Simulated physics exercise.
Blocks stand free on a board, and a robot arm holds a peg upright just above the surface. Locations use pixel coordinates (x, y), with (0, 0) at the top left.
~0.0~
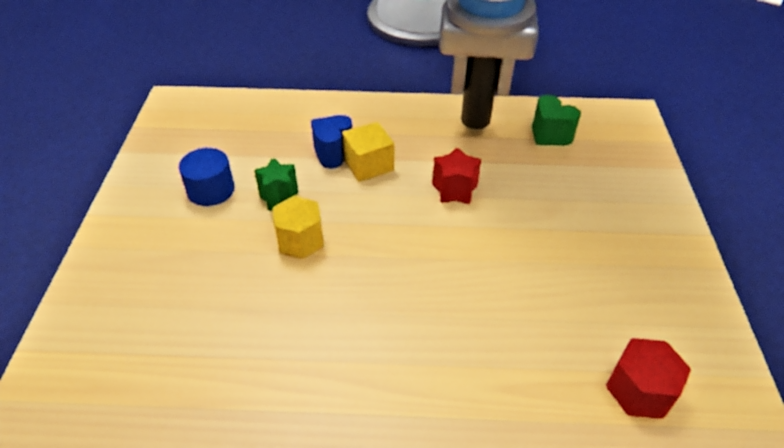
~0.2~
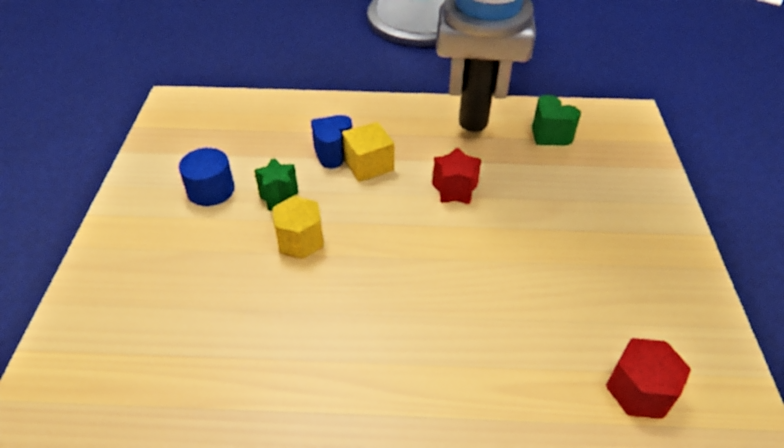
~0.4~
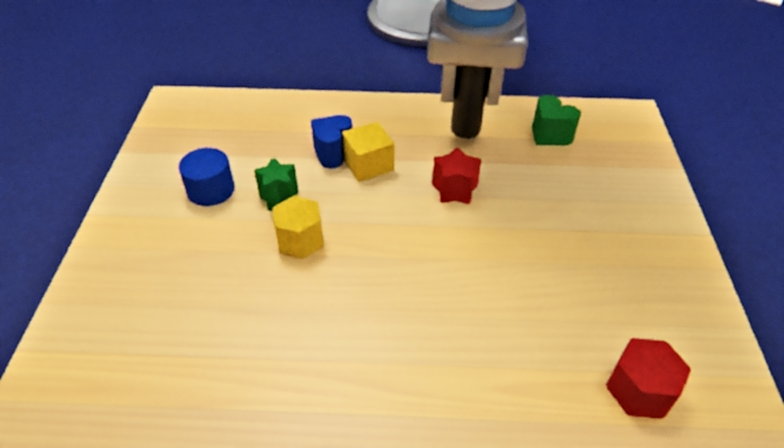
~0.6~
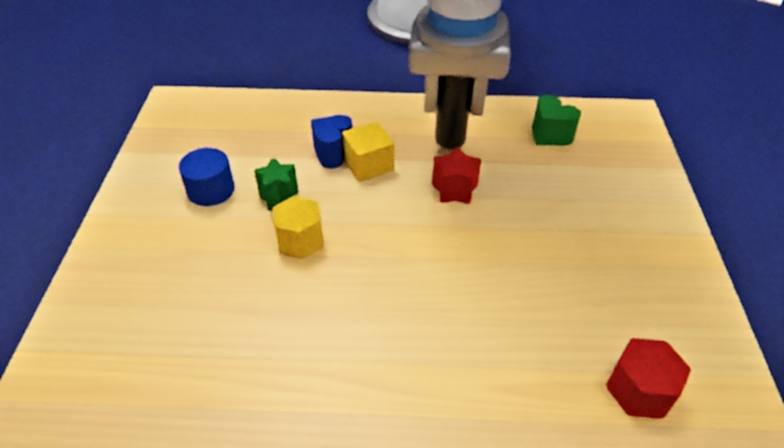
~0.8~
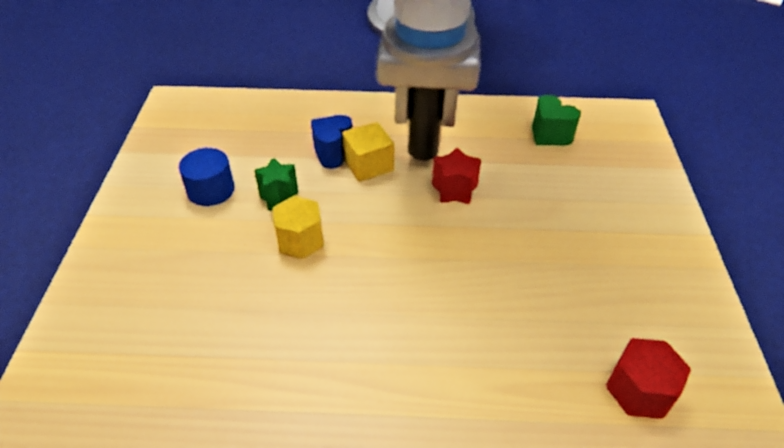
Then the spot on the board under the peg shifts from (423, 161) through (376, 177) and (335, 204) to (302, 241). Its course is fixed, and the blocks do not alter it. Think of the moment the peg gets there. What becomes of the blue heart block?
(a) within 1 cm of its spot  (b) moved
b - moved.
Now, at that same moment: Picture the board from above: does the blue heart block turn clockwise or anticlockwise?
With the clock.
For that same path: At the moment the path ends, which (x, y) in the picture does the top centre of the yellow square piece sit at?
The middle of its upper face will lie at (327, 145).
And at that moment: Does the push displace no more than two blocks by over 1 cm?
The answer is no.
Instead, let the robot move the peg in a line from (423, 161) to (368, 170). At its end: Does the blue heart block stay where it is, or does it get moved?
My prediction: It moves.
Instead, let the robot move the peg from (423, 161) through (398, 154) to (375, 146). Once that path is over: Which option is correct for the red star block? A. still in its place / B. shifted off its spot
Choice A: Still in its place.
What follows on the original path. One third of the way, peg (376, 167); blue heart block (318, 122), turned 15° clockwise; yellow square piece (341, 141), turned 40° clockwise.
Two thirds of the way, peg (334, 195); blue heart block (316, 121), turned 20° clockwise; yellow square piece (327, 145), turned 70° clockwise.
At the end, peg (301, 231); green star block unmoved; yellow six-sided block (267, 238), turned 15° clockwise; blue heart block (316, 121), turned 20° clockwise; yellow square piece (327, 145), turned 70° clockwise.
